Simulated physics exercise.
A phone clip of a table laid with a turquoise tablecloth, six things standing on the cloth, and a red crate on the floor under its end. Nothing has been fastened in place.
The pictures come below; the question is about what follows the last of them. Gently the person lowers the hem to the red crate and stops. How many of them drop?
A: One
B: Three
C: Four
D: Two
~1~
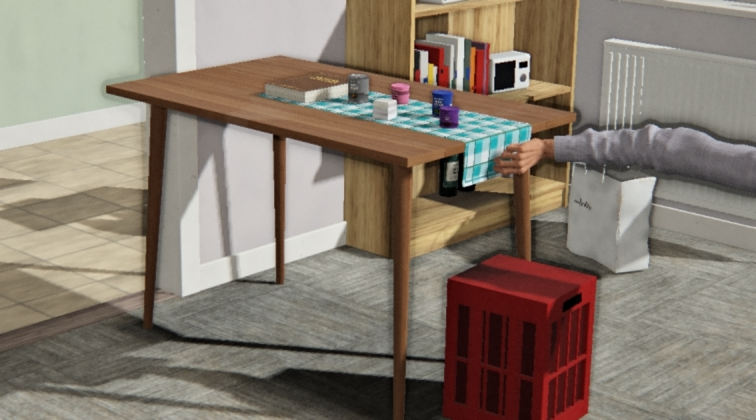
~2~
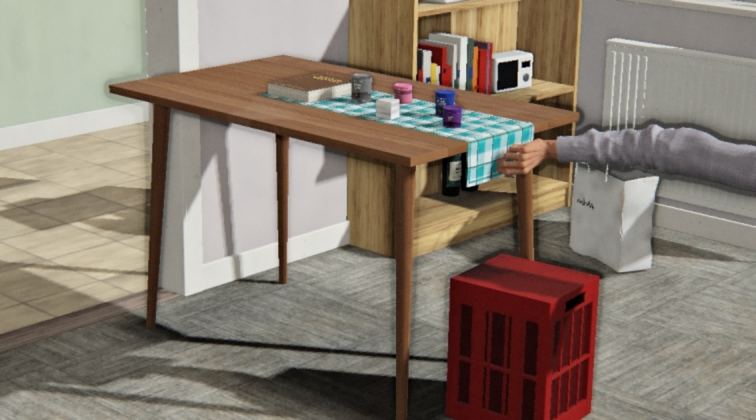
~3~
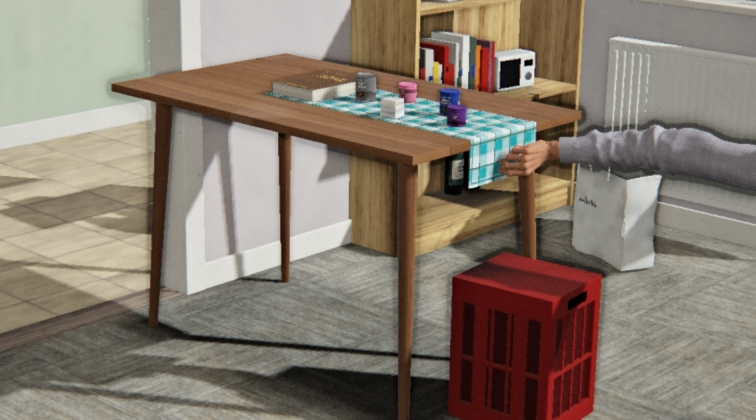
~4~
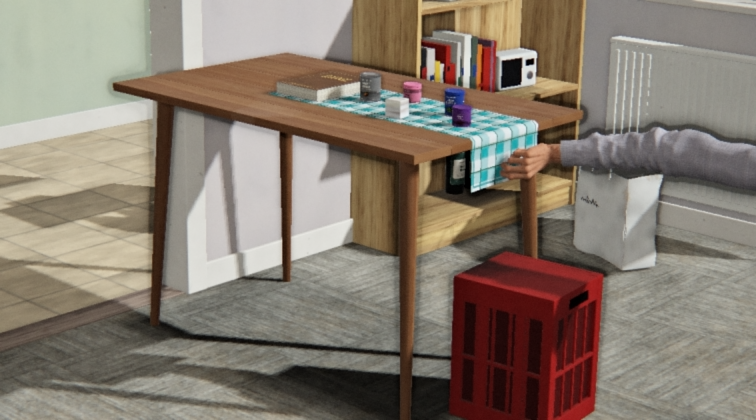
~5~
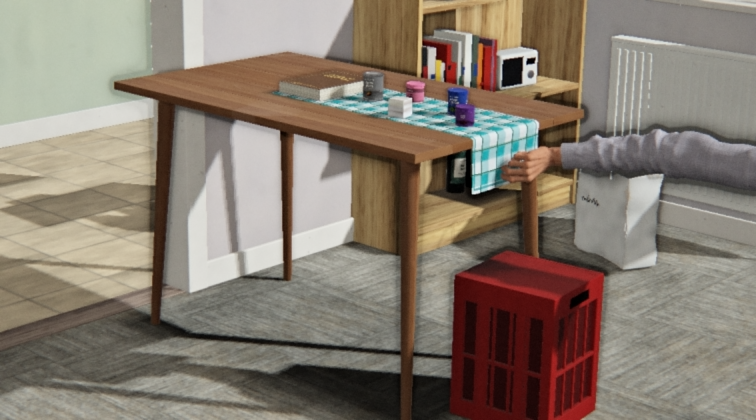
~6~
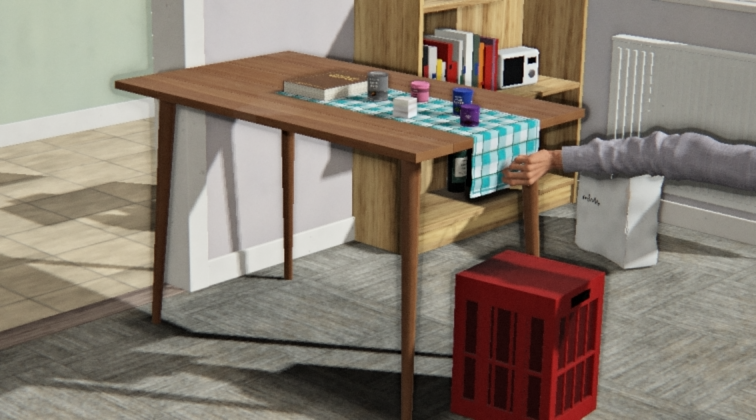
D.
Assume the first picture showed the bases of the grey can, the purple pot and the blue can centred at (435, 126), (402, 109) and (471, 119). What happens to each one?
Grey can - leaves the top, purple pot - stays aboard, blue can - leaves the top.
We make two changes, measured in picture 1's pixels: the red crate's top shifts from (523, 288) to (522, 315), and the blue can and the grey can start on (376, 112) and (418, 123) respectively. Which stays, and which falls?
So the blue can stays there, and the grey can leaves.
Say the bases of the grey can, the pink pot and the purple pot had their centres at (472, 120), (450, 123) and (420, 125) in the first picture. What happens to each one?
I reckon the grey can takes a fall, the pink pot takes a fall and the purple pot takes a fall.
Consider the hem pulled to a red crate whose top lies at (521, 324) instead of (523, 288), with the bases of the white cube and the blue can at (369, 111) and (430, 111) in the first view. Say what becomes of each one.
Outcome: White cube keeps its perch; blue can is gone.
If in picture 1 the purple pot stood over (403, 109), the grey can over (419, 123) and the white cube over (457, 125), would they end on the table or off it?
Of the three, the purple pot stays aboard, the grey can takes a tumble, the white cube takes a tumble.
Soon after, hem near (505, 214); all still up.
After that, hem near (504, 241); purple pot gone.
And then, hem on the crate; purple pot and blue can gone.
In the end, hem on the crate; purple pot and blue can gone. It carries off two.
